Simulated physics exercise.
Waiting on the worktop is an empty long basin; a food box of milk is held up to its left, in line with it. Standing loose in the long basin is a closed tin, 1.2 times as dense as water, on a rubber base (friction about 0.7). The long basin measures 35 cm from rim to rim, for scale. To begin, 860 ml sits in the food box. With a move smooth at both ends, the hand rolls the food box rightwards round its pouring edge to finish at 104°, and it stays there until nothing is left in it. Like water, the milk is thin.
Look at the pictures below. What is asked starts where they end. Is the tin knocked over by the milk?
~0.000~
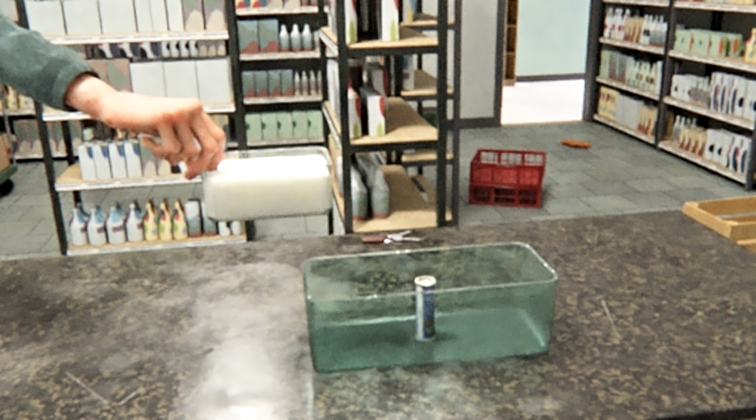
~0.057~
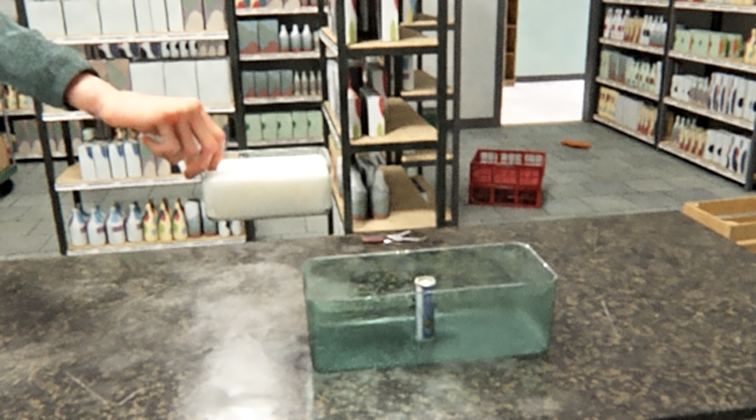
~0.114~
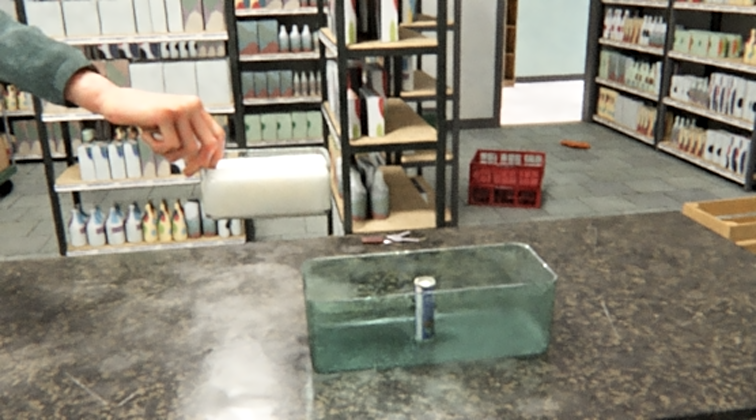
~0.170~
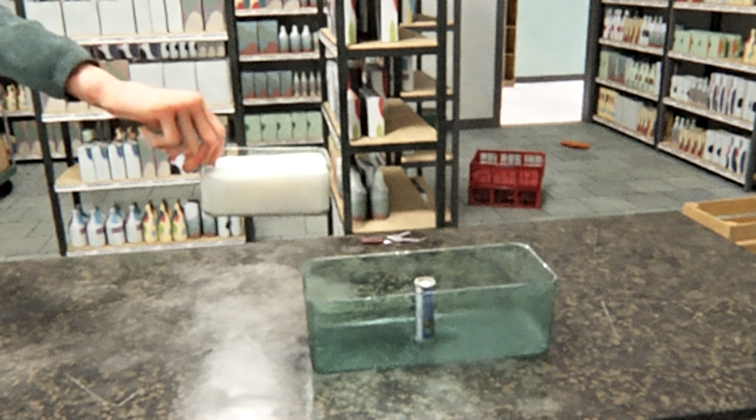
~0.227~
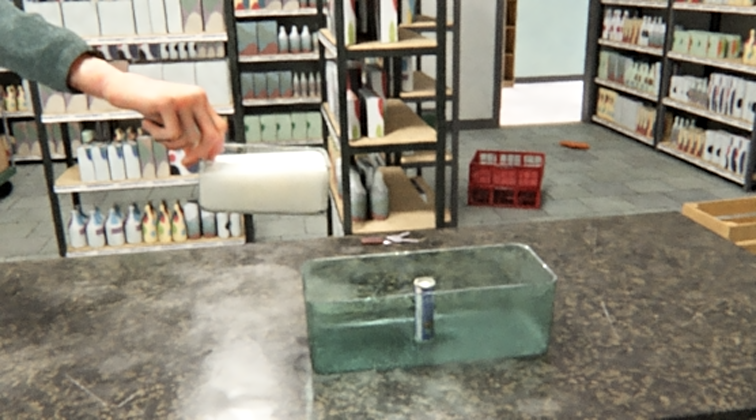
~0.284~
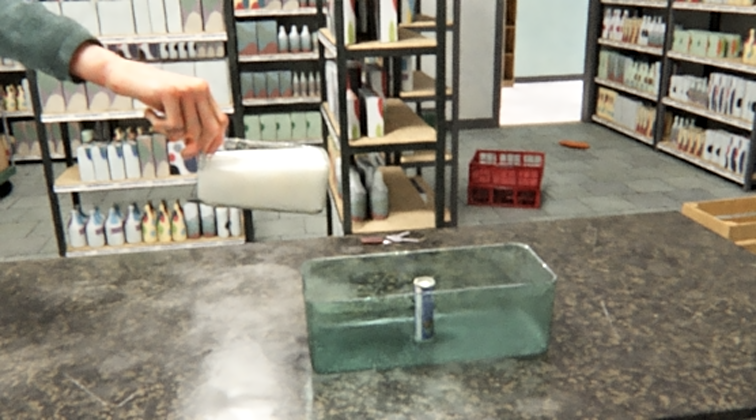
No.
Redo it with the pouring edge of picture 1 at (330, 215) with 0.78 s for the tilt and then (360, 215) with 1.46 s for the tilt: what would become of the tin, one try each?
In the first try it comes down; in the second it remains standing.
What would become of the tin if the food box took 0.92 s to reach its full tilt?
Then the tin does not tip.
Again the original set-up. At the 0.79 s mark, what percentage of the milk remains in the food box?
Portion remaining: Approx. 46 per cent.
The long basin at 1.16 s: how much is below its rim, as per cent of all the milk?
I'd put it at roughly 72 per cent.
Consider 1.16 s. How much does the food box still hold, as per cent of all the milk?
9 %.
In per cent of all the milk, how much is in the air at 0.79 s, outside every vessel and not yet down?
42 %.
By 0.79 s the tilt is 58° and 45 per cent is still to pour; the tin stands where it began.
By 1.16 s the tilt is 93° and 9 per cent is still to pour; the tin stands where it began.
By 1.54 s the tilt is 104° and 0 per cent is still to pour; the tin stands where it began.
By 1.96 s the tilt is 104° and 0 per cent is still to pour; the tin stands where it began.
At rest the tin stands where it began.
